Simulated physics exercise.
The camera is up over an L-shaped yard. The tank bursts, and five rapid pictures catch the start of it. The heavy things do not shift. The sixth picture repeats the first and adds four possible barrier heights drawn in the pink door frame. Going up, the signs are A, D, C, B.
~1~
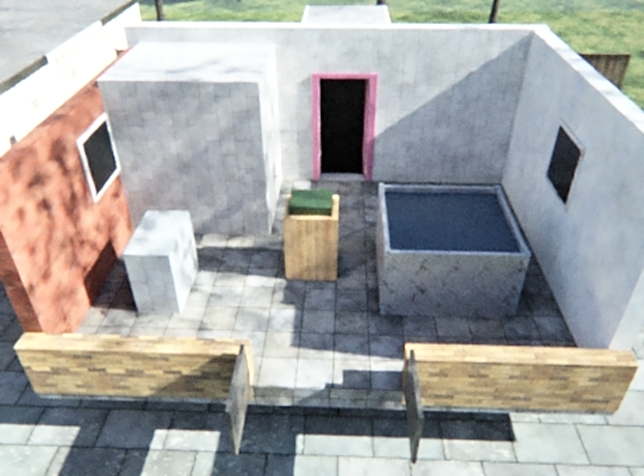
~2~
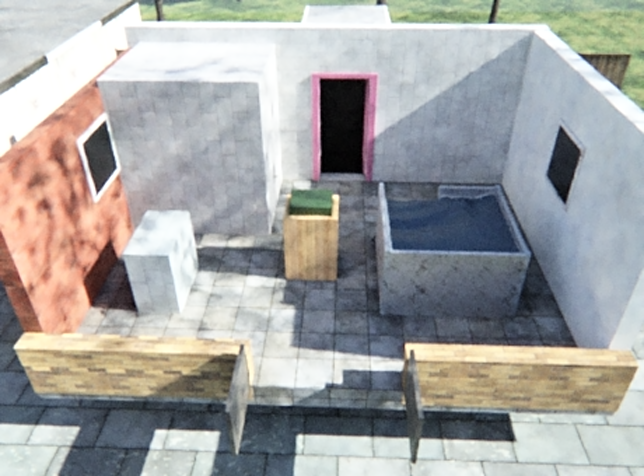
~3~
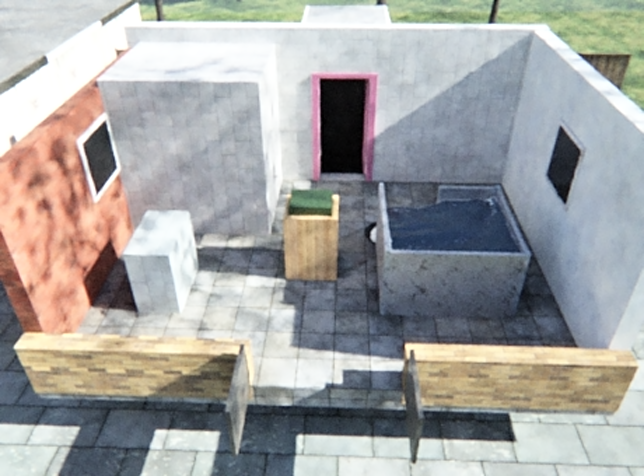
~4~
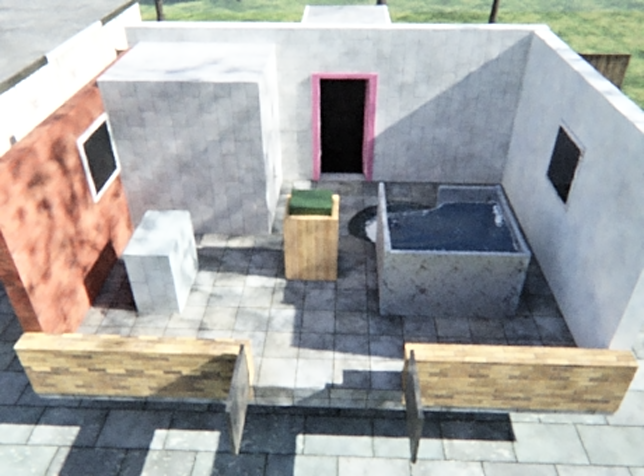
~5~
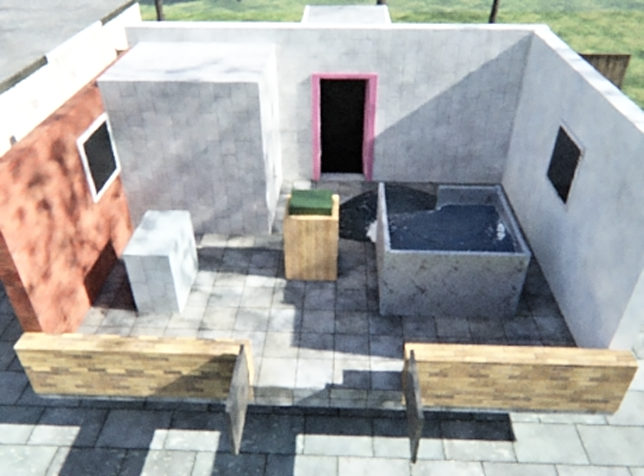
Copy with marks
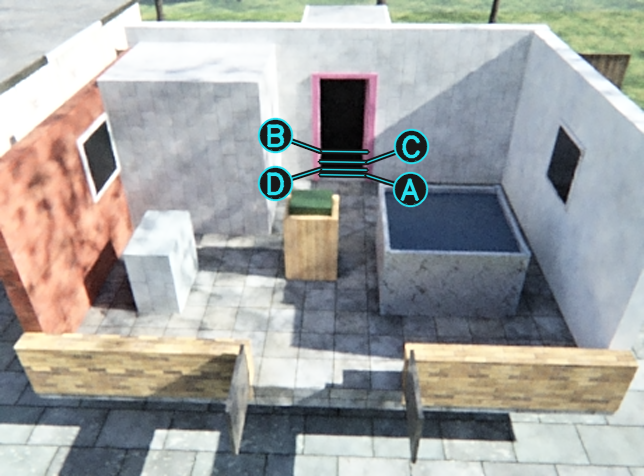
In a walled yard with a pink doorway and an open gate, the water in a stone tank dropped and sloshed about, and a dark wet patch spread across the paving behind a wooden box.
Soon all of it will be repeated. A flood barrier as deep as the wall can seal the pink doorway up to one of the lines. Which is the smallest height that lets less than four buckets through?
Line C just does it.
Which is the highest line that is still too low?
It is D.
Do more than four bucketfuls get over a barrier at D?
Yes, it does.
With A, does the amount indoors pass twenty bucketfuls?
Yes, clearly.
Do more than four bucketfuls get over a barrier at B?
No, that is safe.
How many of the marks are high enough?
Two of them.
In cyan, A at (343, 175); B at (343, 151); C at (343, 162); D at (343, 169); from the bottom up A, D, C, B.
With A, dozens of bucketfuls pour in.
With B, nothing gets over.
With C, a splash gets over, under a bucket.
With D, about 9 bucketfuls get in.
